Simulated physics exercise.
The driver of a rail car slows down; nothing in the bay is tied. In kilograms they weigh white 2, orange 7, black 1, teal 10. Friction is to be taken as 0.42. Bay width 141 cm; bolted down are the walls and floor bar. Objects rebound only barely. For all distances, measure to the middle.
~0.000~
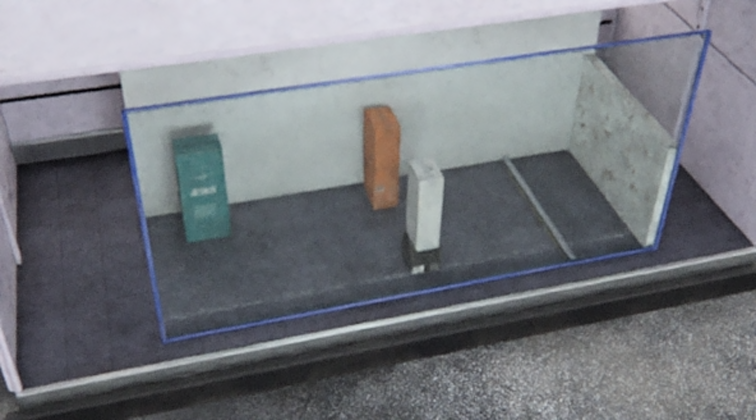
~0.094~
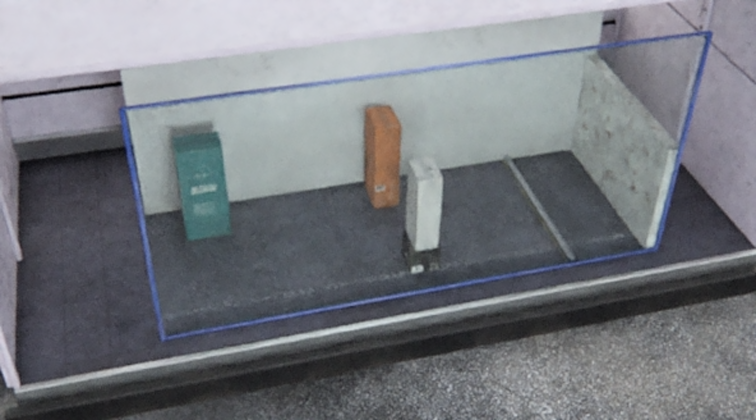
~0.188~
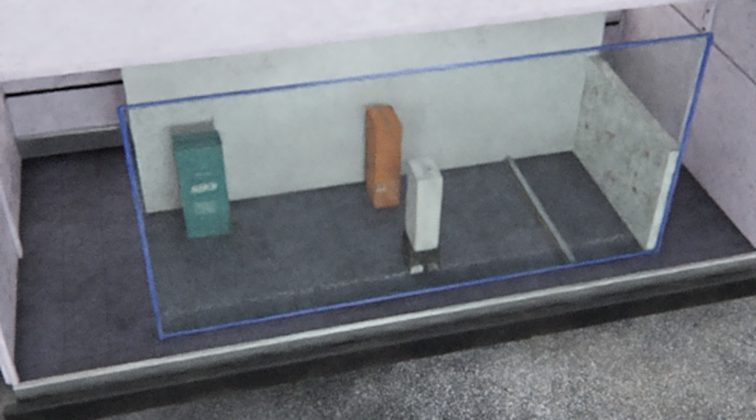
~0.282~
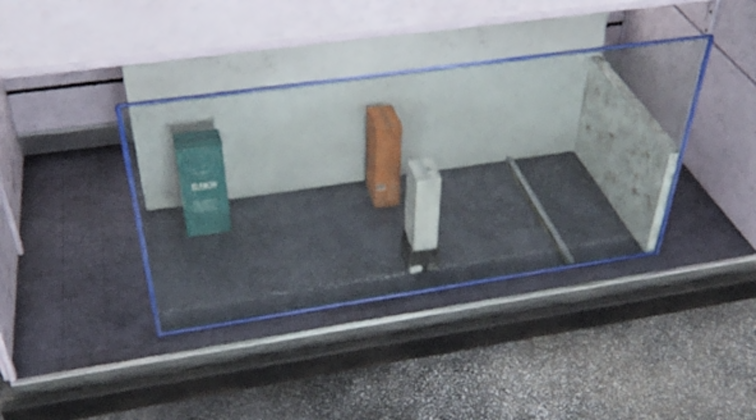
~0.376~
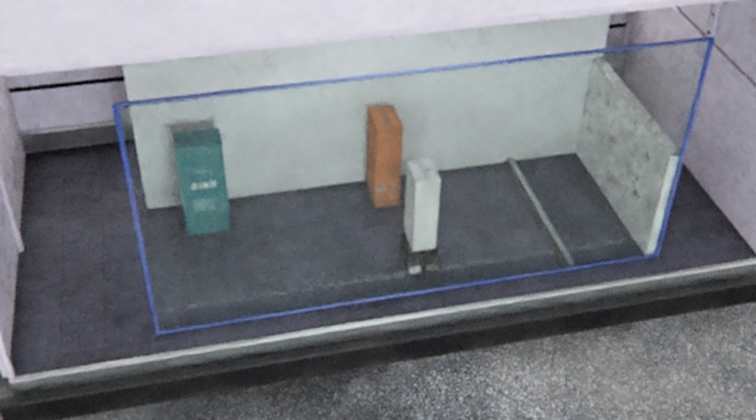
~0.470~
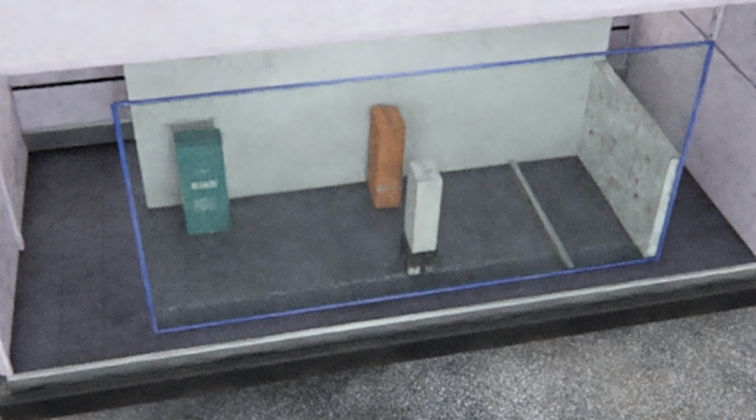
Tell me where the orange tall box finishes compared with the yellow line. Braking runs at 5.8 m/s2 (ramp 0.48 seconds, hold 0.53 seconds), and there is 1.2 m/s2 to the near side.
It finishes before the yellow line.
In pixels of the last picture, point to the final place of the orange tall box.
(476, 185).
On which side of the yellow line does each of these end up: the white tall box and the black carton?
White tall box crosses the line, black carton stops before the line.
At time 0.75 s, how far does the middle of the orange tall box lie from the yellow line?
Around 100 cm shy of it.
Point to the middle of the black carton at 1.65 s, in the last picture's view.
At that moment it is roughly at (497, 246).
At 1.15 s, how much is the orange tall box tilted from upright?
Close to 90 degrees off upright.
After 0.75 s the orange tall box is 100 cm short of the yellow line, tilted 25°, near (407, 155) in the last picture's view; the white tall box 90 cm short of the yellow line, tilted 20°.
After 1.15 s the orange tall box is 42 cm short of the yellow line, tilted 90°, near (476, 179) in the last picture's view; the white tall box 5 cm short of the yellow line, tilted 80°.
After 1.65 s the orange tall box is 44 cm short of the yellow line, tilted 90°, near (476, 185) in the last picture's view.
After 1.9 s, white tall box crosses the yellow line; orange tall box stops short of the yellow line; black carton stops short of the yellow line.
